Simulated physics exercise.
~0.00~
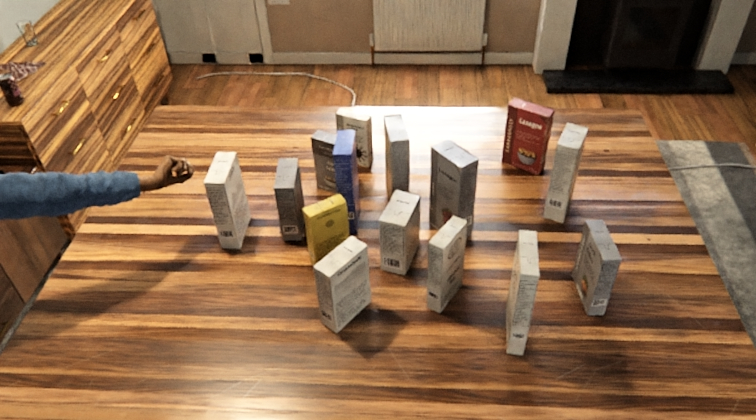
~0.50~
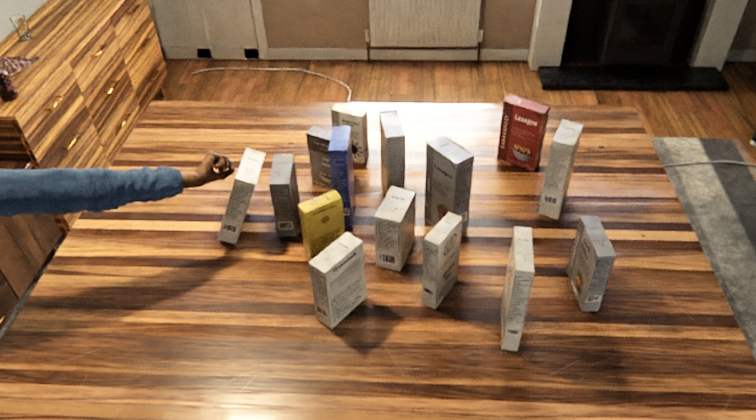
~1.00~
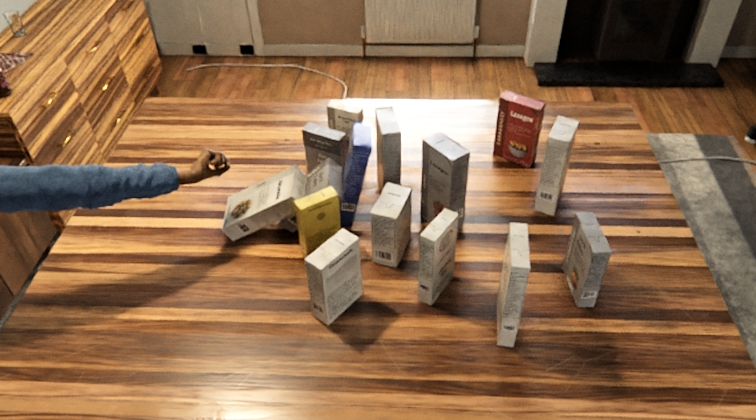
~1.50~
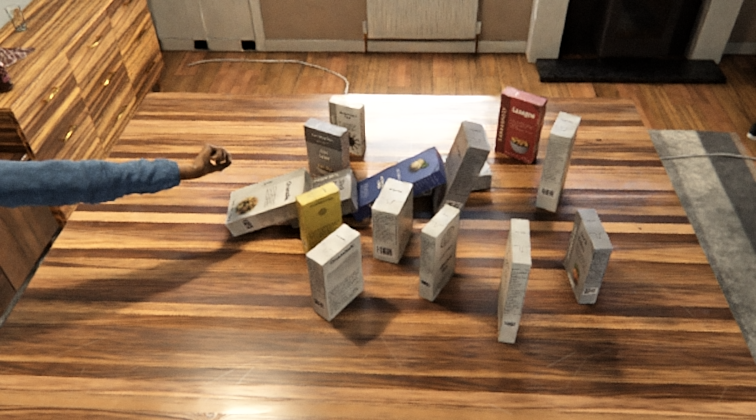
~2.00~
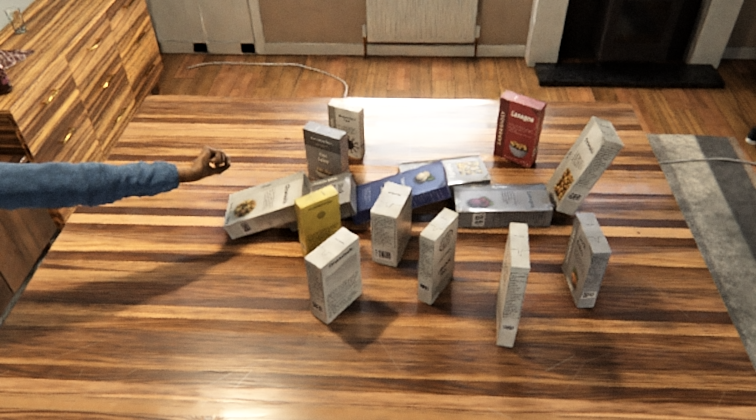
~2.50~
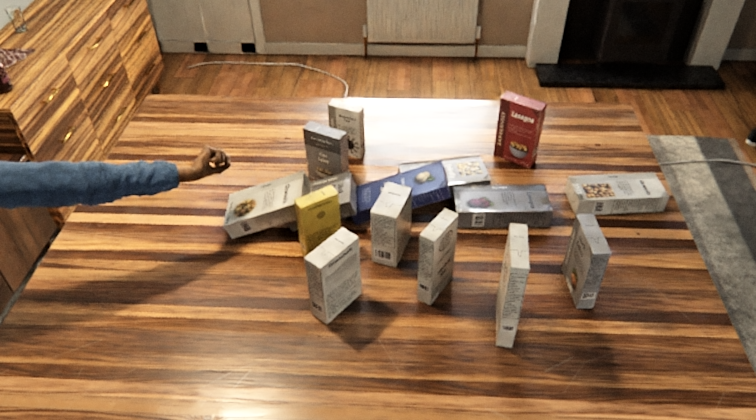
A hand in a blue sleeve reaches in from the left and tips a pale box at the near end of a scattered group of upright boxes on a striped wooden table, seen from above in a room with a radiator and fireplace. The pale box topples right into a grey one, which falls against the blue box. The blue box goes over, and more boxes drop in turn toward the right, the last a pale one. The hand hovers, still. The red box at the back and the yellow box in front stay standing, with several others.
